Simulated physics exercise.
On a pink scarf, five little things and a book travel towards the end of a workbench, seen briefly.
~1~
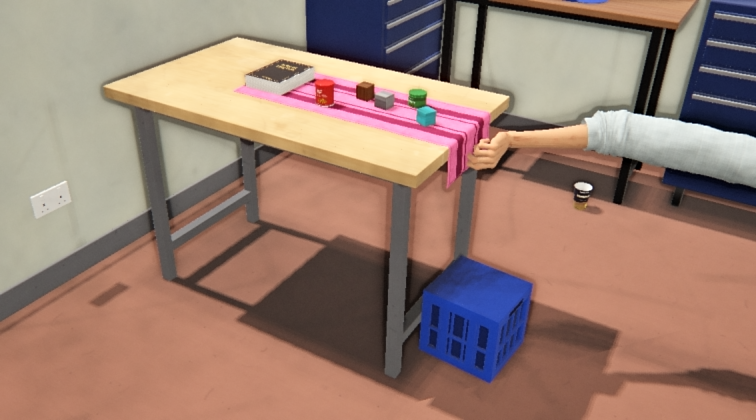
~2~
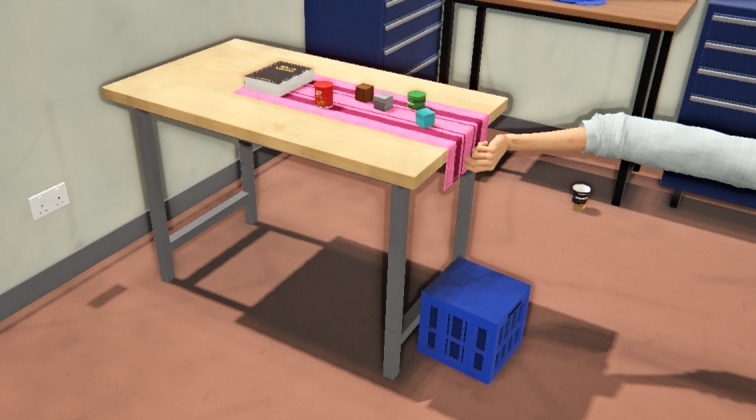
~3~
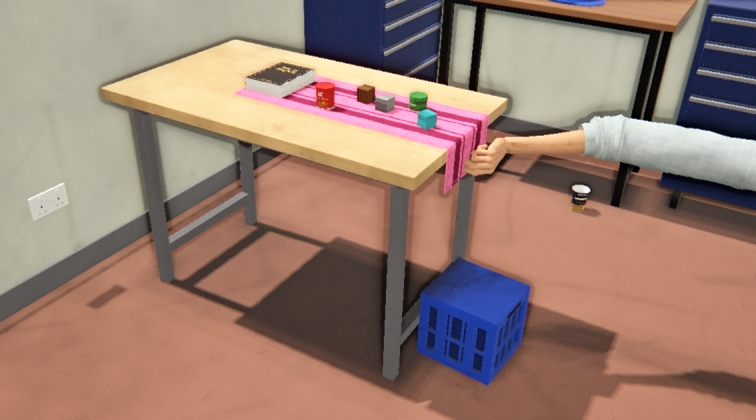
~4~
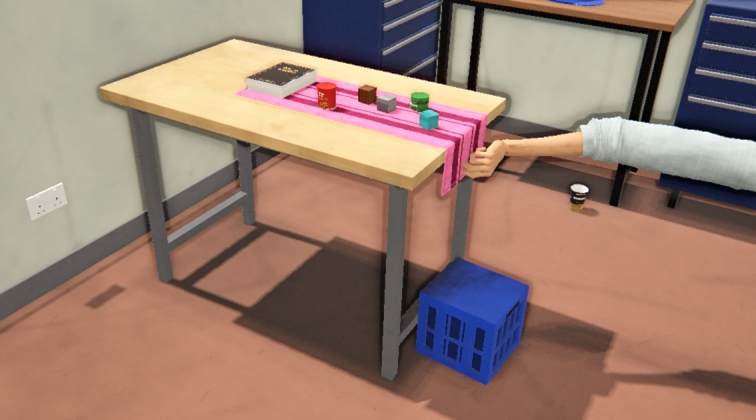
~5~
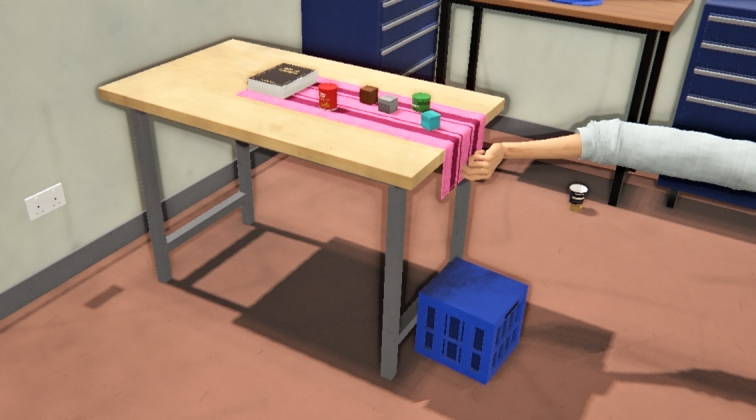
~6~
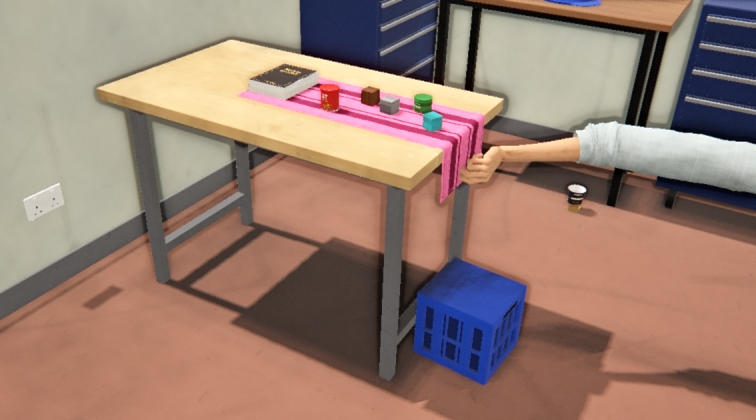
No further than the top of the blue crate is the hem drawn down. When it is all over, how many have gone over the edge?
In all, four slip off.
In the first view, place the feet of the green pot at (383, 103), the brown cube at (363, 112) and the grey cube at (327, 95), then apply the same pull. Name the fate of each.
The green pot ends up off; the brown cube ends up off; the grey cube stays put.
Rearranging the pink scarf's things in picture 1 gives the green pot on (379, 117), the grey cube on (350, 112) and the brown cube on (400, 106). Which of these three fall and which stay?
Note: Green pot lost; grey cube lost; brown cube lost.
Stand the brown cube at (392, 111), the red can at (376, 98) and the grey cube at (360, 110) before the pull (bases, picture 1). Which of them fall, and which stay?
Outcome: Brown cube falls away, red can falls away, grey cube falls away.
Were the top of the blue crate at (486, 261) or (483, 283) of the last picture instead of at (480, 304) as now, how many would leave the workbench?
It comes to 2 for the first height and 3 for the second.
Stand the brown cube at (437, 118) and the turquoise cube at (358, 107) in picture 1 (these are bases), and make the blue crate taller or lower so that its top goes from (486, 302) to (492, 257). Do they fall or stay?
In the end the brown cube gets dislodged; meanwhile the turquoise cube rides it out.
Soon after, hem near (458, 219); turquoise cube gone.
After that, hem near (455, 262); turquoise cube, green pot and grey cube gone.
And then, hem on the crate; turquoise cube, green pot, grey cube and brown cube gone.
In the end, hem on the crate; turquoise cube, green pot, grey cube and brown cube gone. The workbench loses four.
